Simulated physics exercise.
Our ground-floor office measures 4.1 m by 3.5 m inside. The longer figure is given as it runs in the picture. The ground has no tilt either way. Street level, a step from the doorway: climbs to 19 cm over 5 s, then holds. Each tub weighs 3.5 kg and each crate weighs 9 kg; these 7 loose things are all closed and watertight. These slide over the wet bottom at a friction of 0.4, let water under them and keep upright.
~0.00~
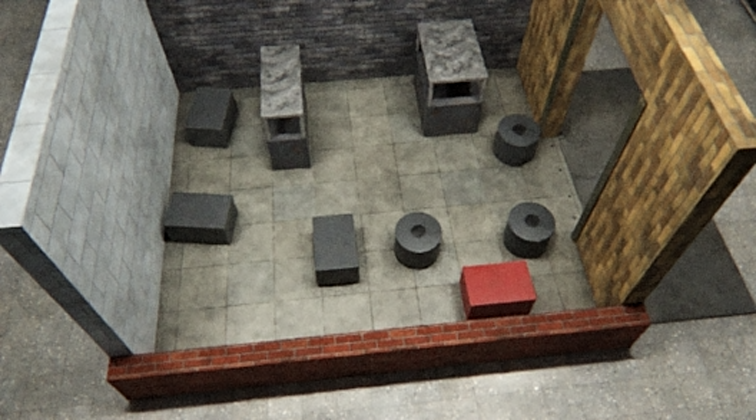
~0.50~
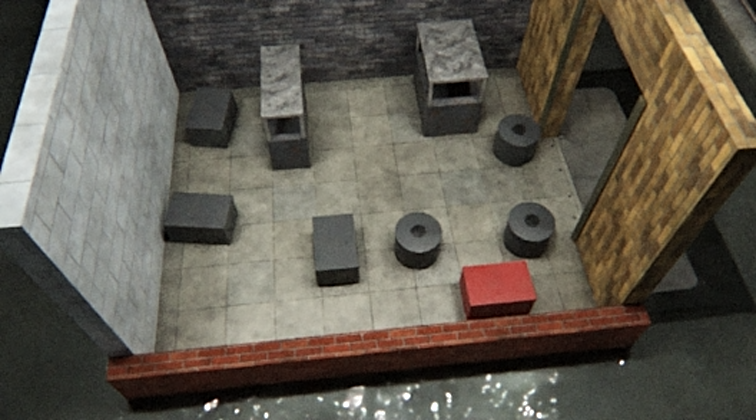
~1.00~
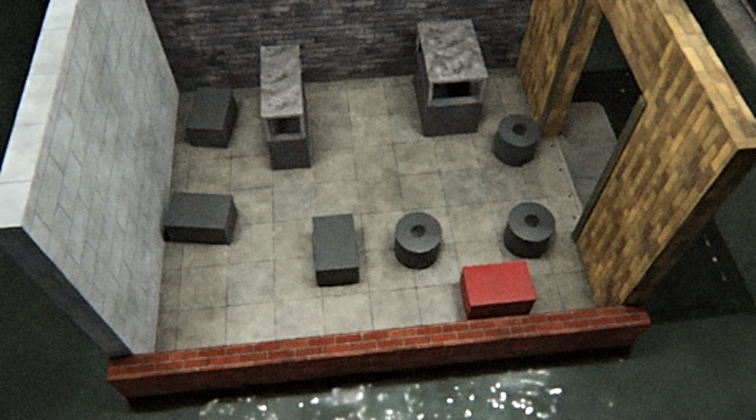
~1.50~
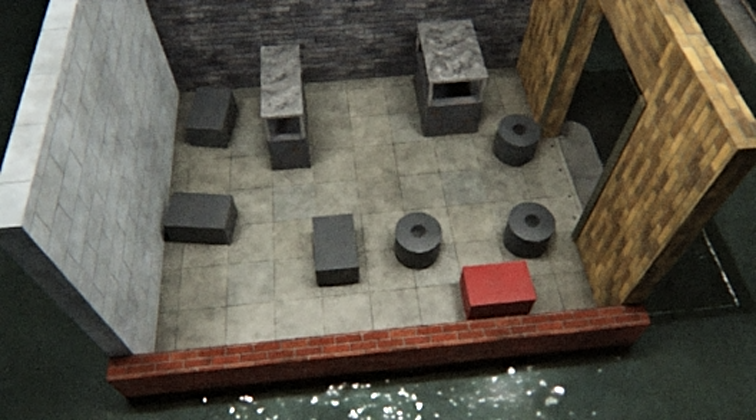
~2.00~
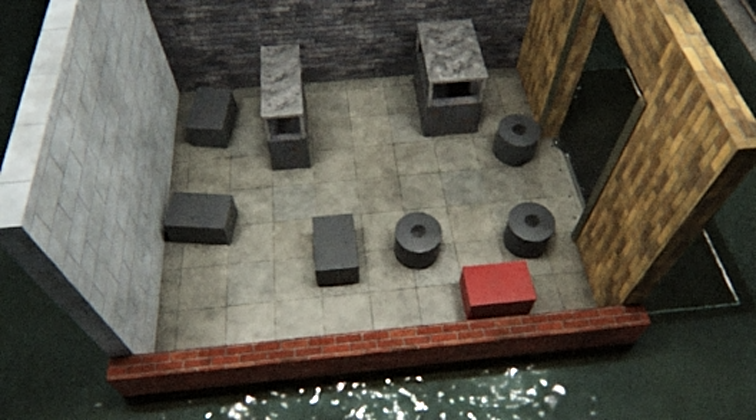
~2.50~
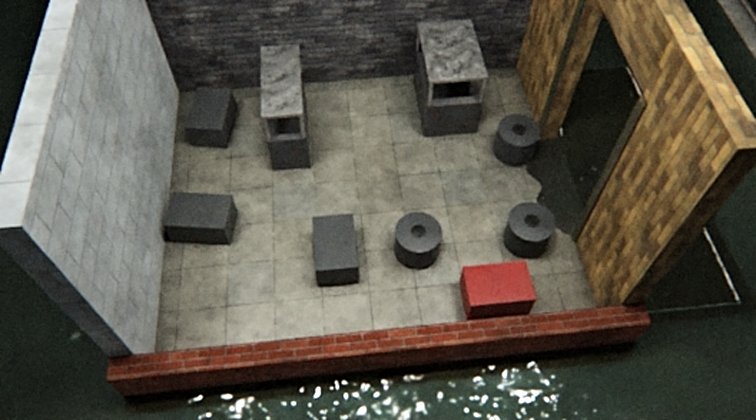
Dark water spreading around a walled room, covering the slab outside the doorway and edging onto the tiled floor at right.
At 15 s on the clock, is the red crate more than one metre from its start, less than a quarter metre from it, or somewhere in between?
I reckon it goes some way, under a metre.
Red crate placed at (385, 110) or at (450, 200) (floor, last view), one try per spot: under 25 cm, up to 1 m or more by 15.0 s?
In that order: It slides a little; it ends far away.
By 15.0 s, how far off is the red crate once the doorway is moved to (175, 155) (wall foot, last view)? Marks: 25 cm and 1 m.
By then the red crate has been carried a long way.
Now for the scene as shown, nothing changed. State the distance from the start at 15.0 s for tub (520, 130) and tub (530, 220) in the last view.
One is off by 50 cm, the other by 120 cm, in the order asked.
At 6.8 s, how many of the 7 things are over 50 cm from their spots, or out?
The number I get is 3.
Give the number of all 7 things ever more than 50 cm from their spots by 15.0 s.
Counting them up, I find 7.
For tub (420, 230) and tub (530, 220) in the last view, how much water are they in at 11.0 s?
Around 10 cm and 4 cm.
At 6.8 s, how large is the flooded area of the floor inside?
Close to 11.0 m2, I'd say.
After 3.5 s the red crate is near (499, 283), 0.0 m from its start, aground; 0 afloat.
After 6.8 s the red crate is near (499, 287), 0.0 m from its start, aground; 3 afloat.
After 11.0 s the red crate is near (531, 292), 0.3 m from its start, afloat; 7 afloat.
After 15.0 s the red crate is near (485, 236), 0.5 m from its start, afloat; 7 afloat.
